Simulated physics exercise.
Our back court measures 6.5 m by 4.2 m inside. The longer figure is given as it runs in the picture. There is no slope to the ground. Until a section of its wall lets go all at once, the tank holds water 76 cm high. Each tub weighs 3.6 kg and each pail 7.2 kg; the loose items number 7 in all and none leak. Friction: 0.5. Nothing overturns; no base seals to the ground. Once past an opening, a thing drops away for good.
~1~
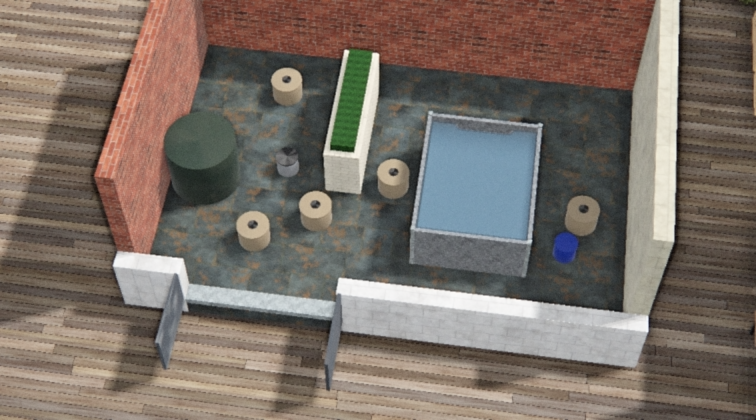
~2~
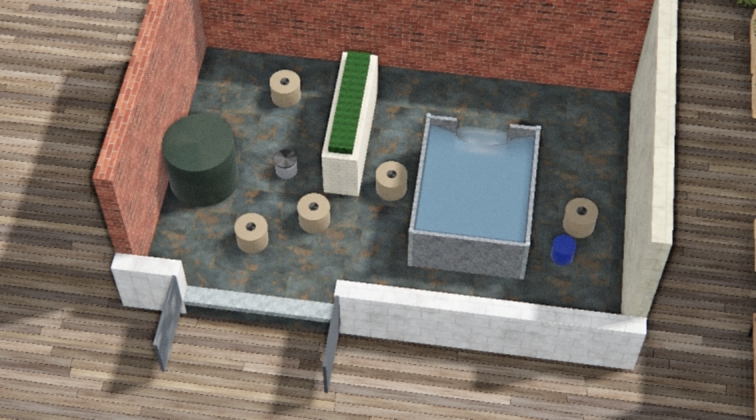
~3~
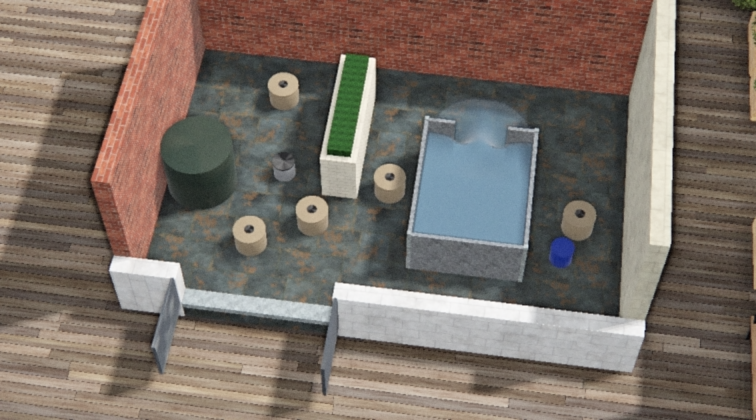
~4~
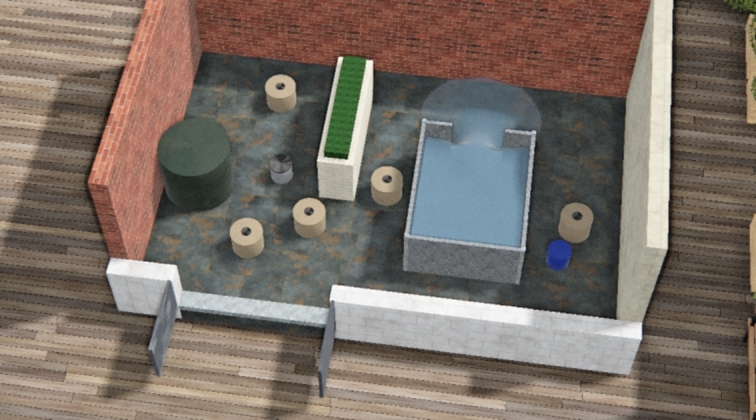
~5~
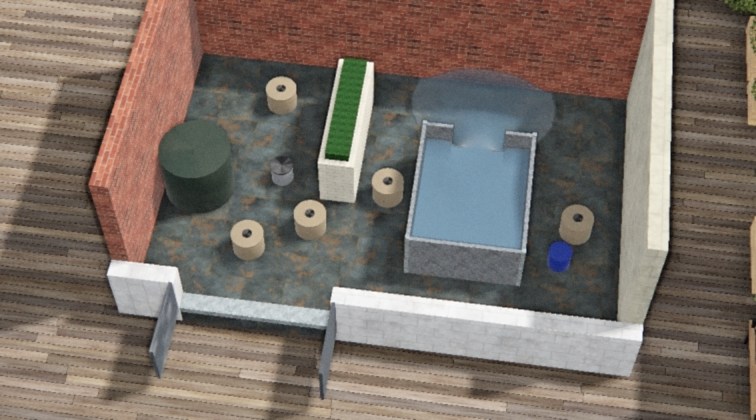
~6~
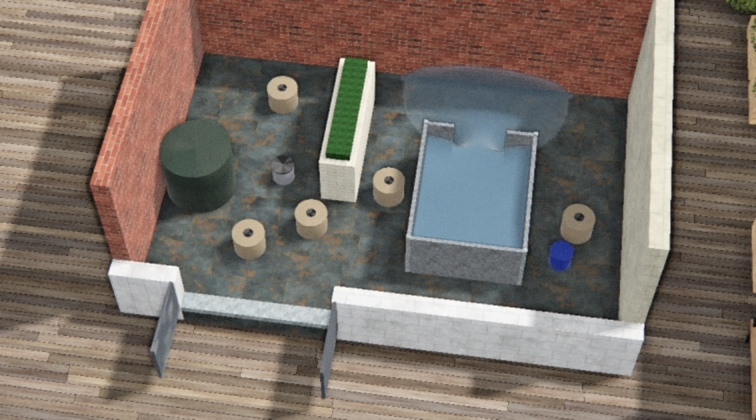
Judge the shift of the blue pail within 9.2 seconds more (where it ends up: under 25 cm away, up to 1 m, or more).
Expect it to be swept a long way.
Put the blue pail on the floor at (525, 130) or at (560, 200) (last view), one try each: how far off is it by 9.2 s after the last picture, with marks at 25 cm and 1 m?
In that order: It ends far away; it ends far away.
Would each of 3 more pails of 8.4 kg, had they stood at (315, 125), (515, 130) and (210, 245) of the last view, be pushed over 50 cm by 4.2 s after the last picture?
Spot by spot, in turn: Falls short, exceeds it, falls short.
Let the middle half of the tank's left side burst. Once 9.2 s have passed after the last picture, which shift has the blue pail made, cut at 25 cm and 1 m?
Result: The blue pail remains where it was.
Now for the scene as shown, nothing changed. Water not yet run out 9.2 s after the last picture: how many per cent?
92 % or so.
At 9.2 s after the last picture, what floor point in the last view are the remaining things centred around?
Near (263, 227).
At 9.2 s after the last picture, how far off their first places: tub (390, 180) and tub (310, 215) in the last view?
First one washed out, then 120 cm for the second.
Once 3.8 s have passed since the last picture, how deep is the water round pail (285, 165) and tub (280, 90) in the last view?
I'd estimate 4 cm for the first and 4 cm for the second.
Then, 1.2 s after the last picture the blue pail is near (562, 251), 0.0 m from its start, aground; 0 of 7 are out; 0 afloat.
Then, 3.8 s after the last picture the blue pail is near (543, 301), 0.9 m from its start, afloat; 0 of 7 are out; 4 afloat.
Then, 6.2 s after the last picture the blue pail is near (364, 283), 2.7 m from its start, afloat; 1 of 7 are out; 4 afloat.
Then, 9.2 s after the last picture the blue pail is near (240, 276), 4.4 m from its start, aground; 2 of 7 are out; 3 afloat.
